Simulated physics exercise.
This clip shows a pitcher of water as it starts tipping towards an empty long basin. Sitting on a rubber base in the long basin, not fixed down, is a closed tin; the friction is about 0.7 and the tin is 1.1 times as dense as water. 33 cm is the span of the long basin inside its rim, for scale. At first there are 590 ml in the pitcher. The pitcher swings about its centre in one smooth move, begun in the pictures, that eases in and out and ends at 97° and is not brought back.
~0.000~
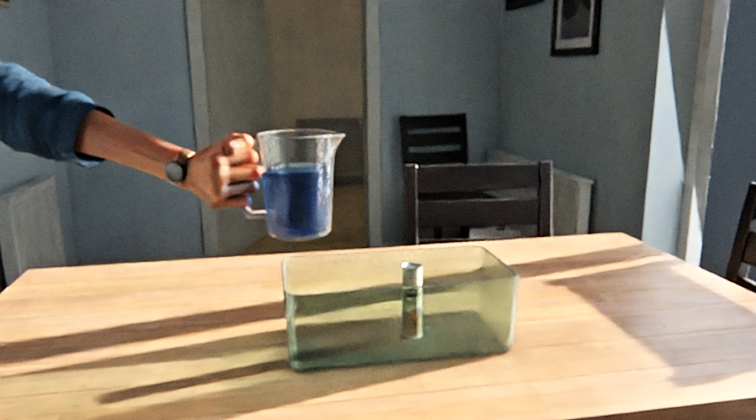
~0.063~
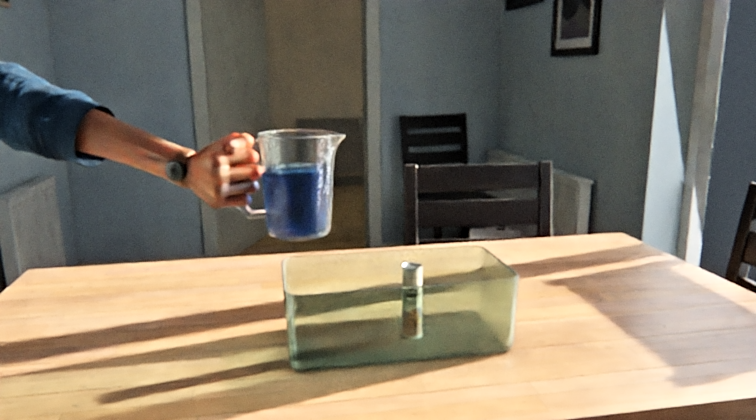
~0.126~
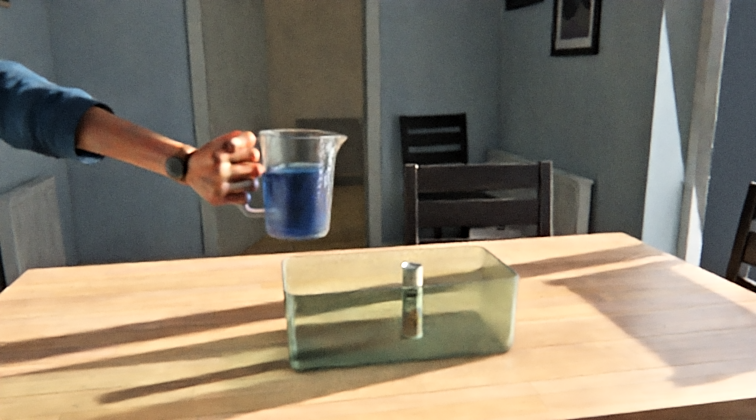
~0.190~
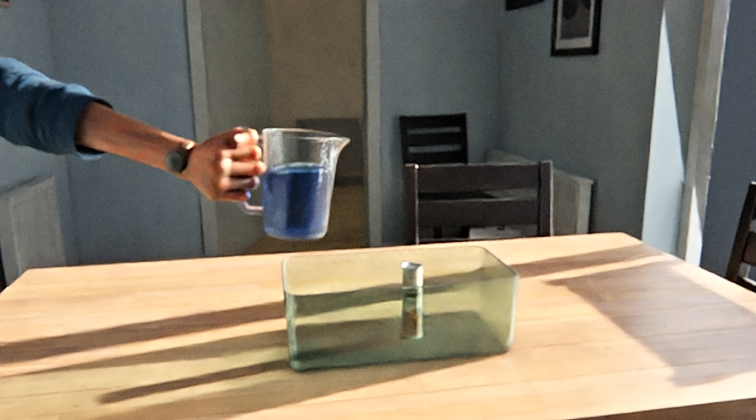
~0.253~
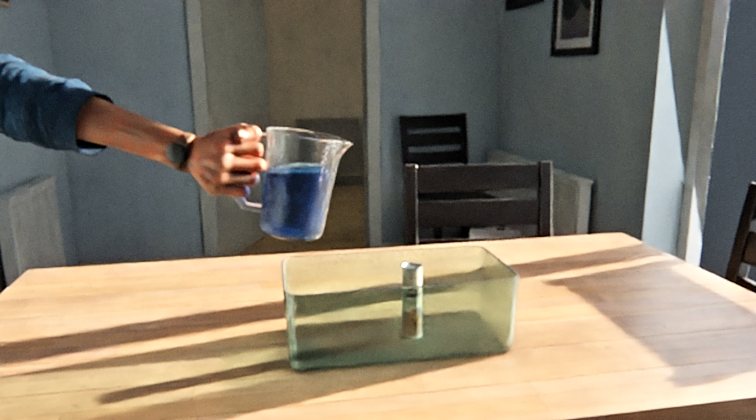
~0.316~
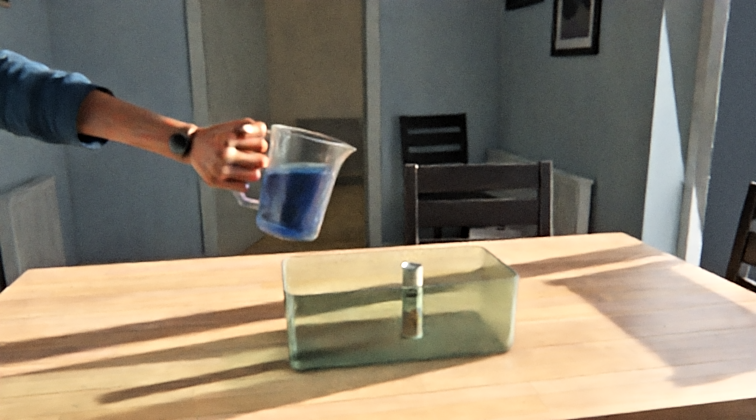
A hand held a clear pitcher of blue water above a long glass basin with a small closed tin standing inside, then slowly tilted the pitcher a little to the right.
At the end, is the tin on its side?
It tips over.
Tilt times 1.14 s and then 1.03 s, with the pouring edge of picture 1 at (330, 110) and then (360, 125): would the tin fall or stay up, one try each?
In the first try it remains standing; in the second it comes down.
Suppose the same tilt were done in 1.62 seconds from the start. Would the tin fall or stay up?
Tips over.
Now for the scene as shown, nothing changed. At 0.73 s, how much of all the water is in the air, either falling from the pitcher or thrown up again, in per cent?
Share: Roughly 5 per cent.
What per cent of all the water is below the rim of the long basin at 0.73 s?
0 %, give or take.
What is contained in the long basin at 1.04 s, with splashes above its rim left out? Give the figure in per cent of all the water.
32 per cent, give or take a little.
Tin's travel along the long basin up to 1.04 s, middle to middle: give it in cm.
Near 1 cm.
Then, 0.73 s in, the tilt is 64° and 95 per cent is still to pour; the tin stands where it began.
Then, 1.04 s in, the tilt is 92° and 49 per cent is still to pour; the tin leans 6°.
Then, 1.36 s in, the tilt is 97° and 10 per cent is still to pour; the tin lies on its side.
Then, 1.71 s in, the tilt is 97° and 1 per cent is still to pour; the tin lies on its side.
Finally, the tin lies on its side.
